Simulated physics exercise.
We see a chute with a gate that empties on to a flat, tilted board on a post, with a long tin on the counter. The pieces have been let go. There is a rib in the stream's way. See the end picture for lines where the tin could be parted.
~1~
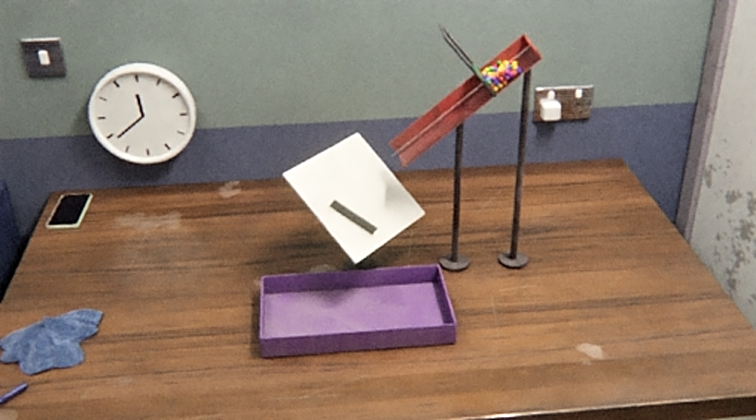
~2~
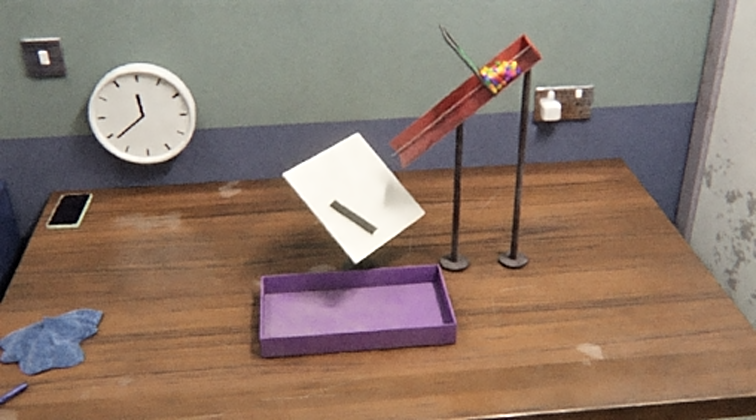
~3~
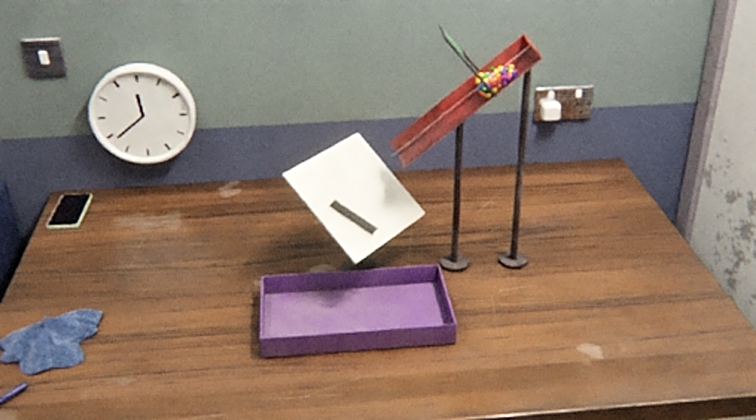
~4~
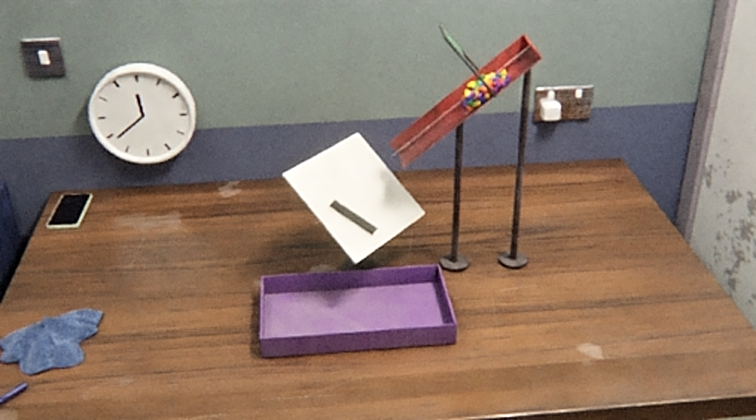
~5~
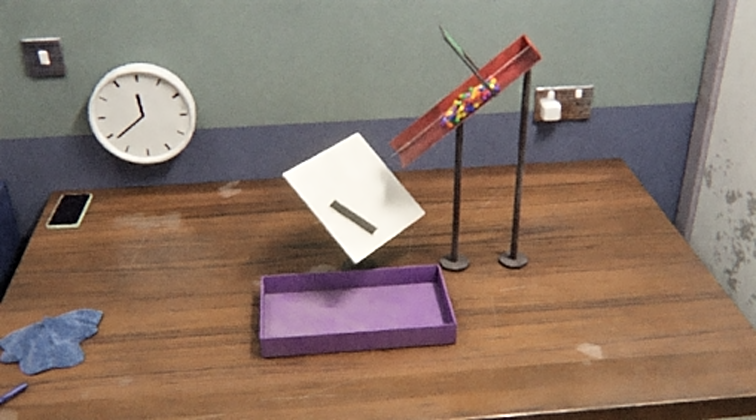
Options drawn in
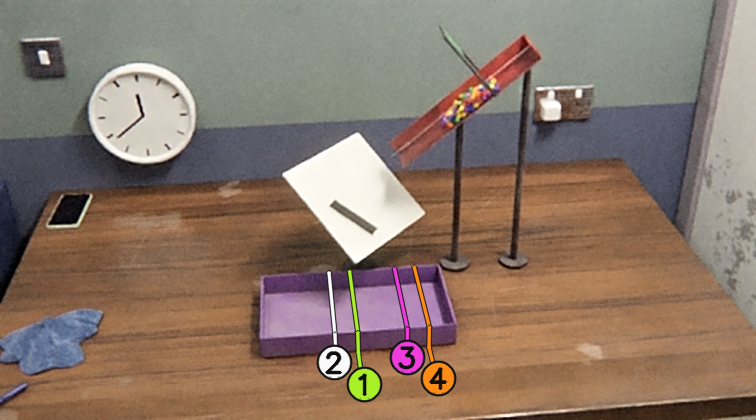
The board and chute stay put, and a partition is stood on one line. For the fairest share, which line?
Best: 4.
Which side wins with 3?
Right.
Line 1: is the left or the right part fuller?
The right side.
On the marked copy, line 1 crosses the front rim at (357, 331); line 2 crosses the front rim at (334, 333); line 3 crosses the front rim at (407, 328); line 4 crosses the front rim at (429, 326).
With 1, of what is caught, only a few on the left of the divider, all but a few on the right.
With 2, of what is caught, only a few on the left of the divider, all but a few on the right.
With 3, of what is caught, a small share on the left of the divider, all but a few on the right.
With 4, of what is caught, close to half on the left of the divider, close to half on the right.
